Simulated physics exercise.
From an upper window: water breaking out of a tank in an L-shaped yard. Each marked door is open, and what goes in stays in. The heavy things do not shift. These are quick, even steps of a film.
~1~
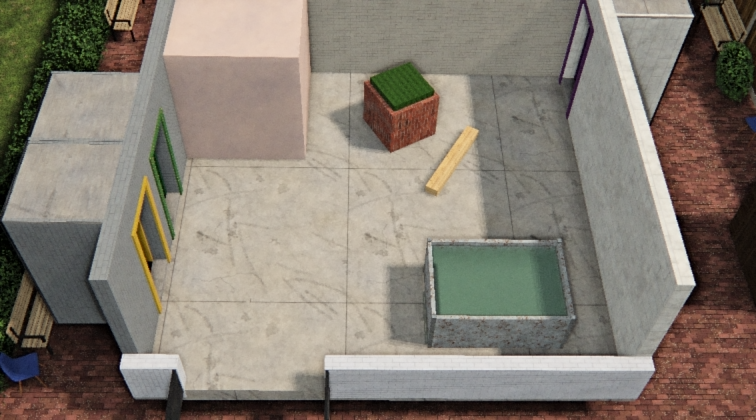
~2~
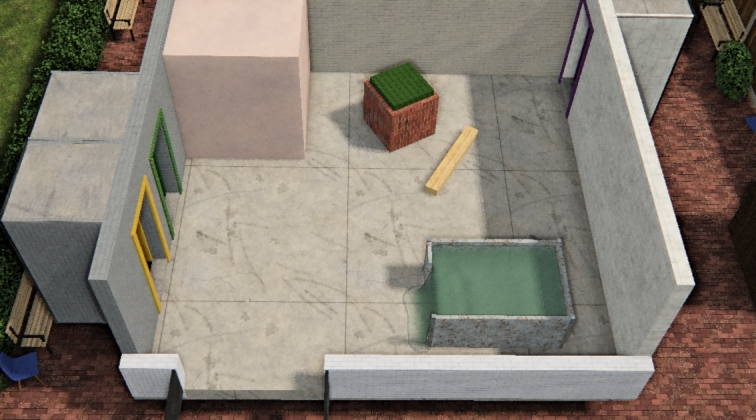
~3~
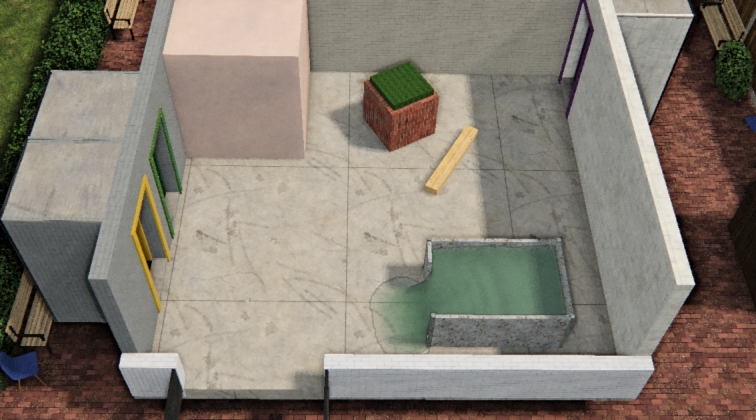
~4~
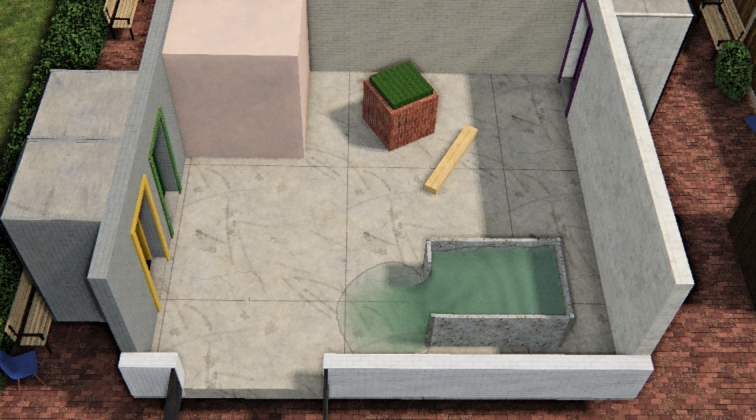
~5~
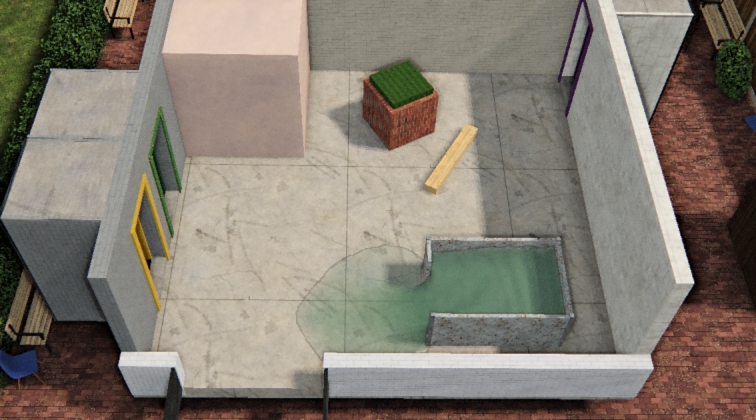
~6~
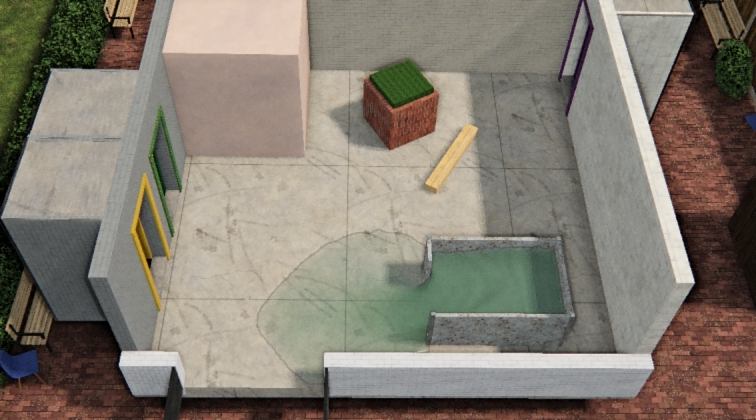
Water breaking out of the left side of an open stone tank and spreading leftward across a walled concrete yard.
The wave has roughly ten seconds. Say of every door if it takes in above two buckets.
The yellow door floods; the green door floods; the purple door holds within the limit.
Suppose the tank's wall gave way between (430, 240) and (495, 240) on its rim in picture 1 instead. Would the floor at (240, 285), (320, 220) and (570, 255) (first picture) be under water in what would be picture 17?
One after the other: No water, under water, no water.
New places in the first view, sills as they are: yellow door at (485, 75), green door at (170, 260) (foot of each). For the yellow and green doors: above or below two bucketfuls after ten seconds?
Then: Yellow stays under; green goes over.
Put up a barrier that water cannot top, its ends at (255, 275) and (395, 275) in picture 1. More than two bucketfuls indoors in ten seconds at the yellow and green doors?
One by one: The yellow door passes that mark; the green door holds.
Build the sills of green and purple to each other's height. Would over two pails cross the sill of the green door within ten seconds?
My reading: Green door keeps below it.
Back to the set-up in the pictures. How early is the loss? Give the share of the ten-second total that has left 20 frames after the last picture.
I make it 50 per cent.
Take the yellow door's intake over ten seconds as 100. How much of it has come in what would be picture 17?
Close to 25 %.
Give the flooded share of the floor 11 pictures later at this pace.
Roughly 40 per cent.
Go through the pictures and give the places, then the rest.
In the first frame, the open tank at (498, 281) is whole and still.
In the second frame, the front is at (425, 350), out from the gap at (431, 308).
In the third frame, water pours out at (430, 309) and has run to (376, 298).
In the fourth frame, water pours out at (430, 310) and has run to (344, 300).
In the fifth frame, the front is at (304, 306), out from the gap at (430, 309).
In the sixth frame, water pours out at (430, 309) and has run to (264, 327).
A moment on, water covers 30 % of the floor; the yellow door wet at the sill, nothing in, the green door not reached, the purple door not reached.
Next, water covers 40 % of the floor; the yellow door over two buckets in, the green door under two buckets in, the purple door not reached.
Then, water covers 40 % of the floor; the yellow door far over two buckets in, the green door over two buckets in, the purple door not reached.
Later, water covers 55 % of the floor; the yellow door far over two buckets in, the green door over two buckets in, the purple door not reached.
In the end, water covers 75 % of the floor; the yellow door far over two buckets in, the green door over two buckets in, the purple door not reached.
